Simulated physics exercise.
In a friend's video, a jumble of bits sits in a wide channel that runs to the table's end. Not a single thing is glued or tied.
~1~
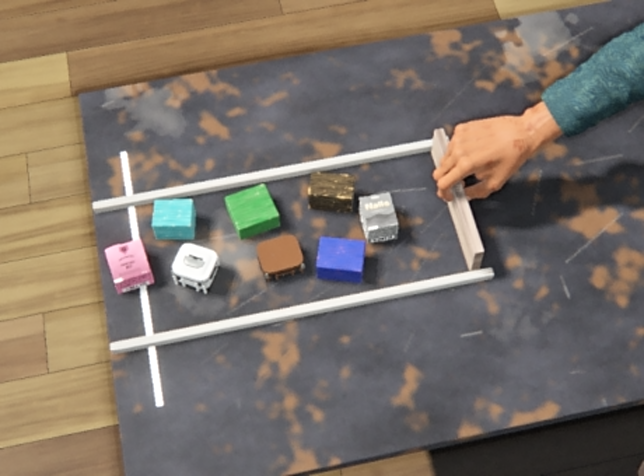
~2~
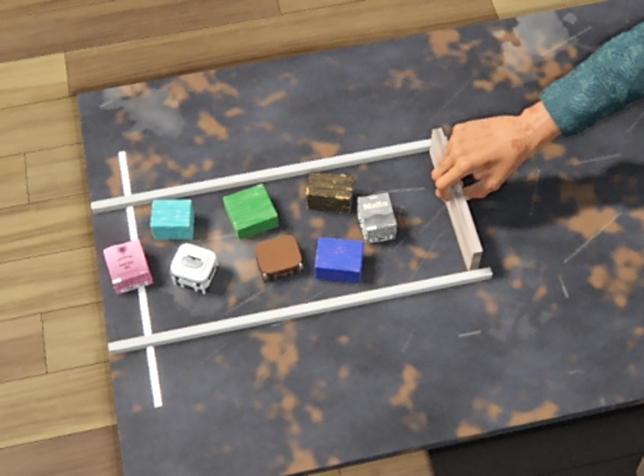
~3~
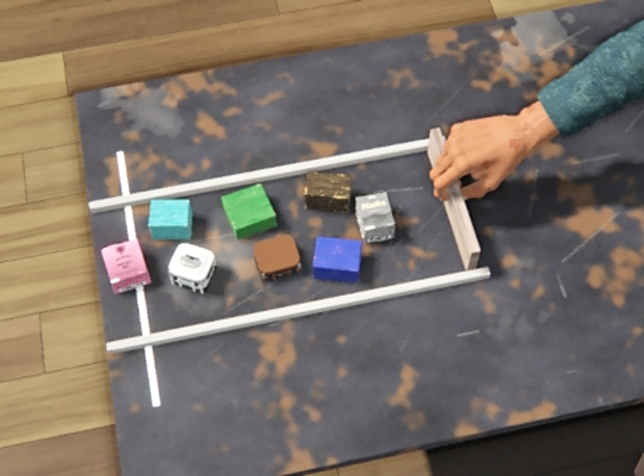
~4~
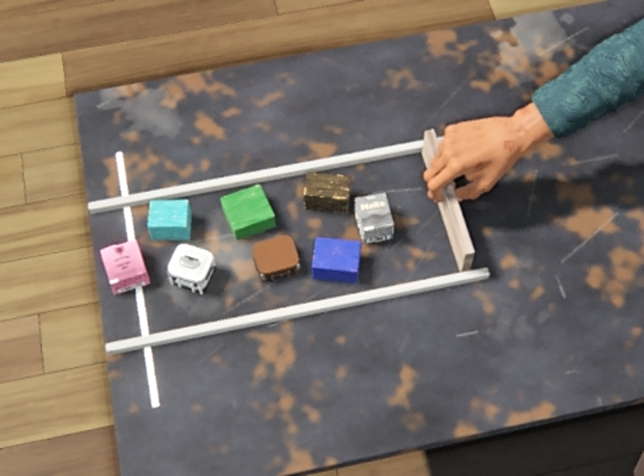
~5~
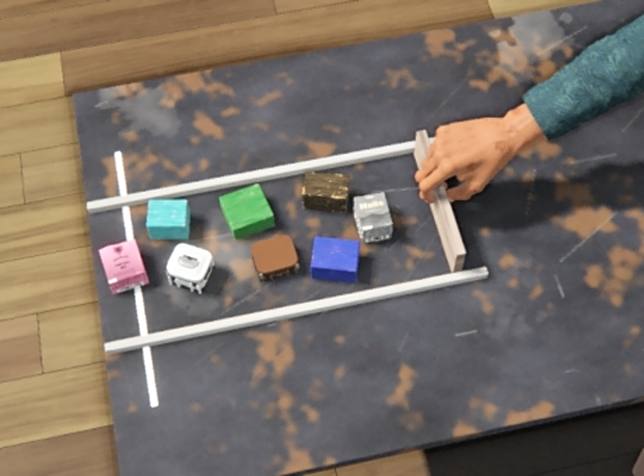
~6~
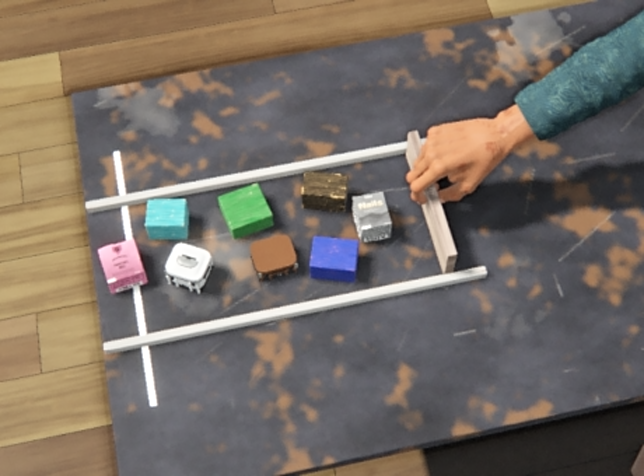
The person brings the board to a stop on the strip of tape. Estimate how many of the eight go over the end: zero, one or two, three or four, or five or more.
My estimate: Five or more.
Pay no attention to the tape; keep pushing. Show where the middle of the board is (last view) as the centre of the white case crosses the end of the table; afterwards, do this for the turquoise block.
White case: (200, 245); turquoise block: (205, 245).
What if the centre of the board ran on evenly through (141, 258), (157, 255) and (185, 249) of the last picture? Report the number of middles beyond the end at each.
Place by place: 5, 4 and 3.
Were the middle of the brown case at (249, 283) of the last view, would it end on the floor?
Here the brown case winds up off.
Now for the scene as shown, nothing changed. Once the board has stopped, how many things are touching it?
I count 3 of them.
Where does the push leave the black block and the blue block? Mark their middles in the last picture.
Final positions - black block around (105, 240), blue block around (115, 311).
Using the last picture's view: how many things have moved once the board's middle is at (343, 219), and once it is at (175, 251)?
At the first place 3, at the second 8.
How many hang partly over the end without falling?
I count 2 overhanging.
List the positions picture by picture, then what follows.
The first frame shows pink box (129, 266); turquoise block (174, 219); white case (196, 268); board (456, 199); tape (141, 271).
The second frame shows turquoise block (173, 220); board (455, 199).
The third frame shows white case (193, 268); blue block (338, 260).
The fourth frame shows pink box (125, 267); black block (327, 193).
The fifth frame shows turquoise block (169, 220); brown case (275, 259).
The sixth frame shows pink box (123, 266); turquoise block (168, 219); white case (190, 268); board (430, 202); tape (134, 270).
Soon after, none off yet; pink box at rest near (123, 266); turquoise block at rest near (168, 219); white case at rest near (190, 268).
Then, none off yet; pink box moved about its own width near (94, 264); turquoise block moved about its own width near (116, 230); white case moved well along near (127, 277).
At rest, the number that fall off is five or more; fallen, brown case, green block, white case, turquoise block and pink box.
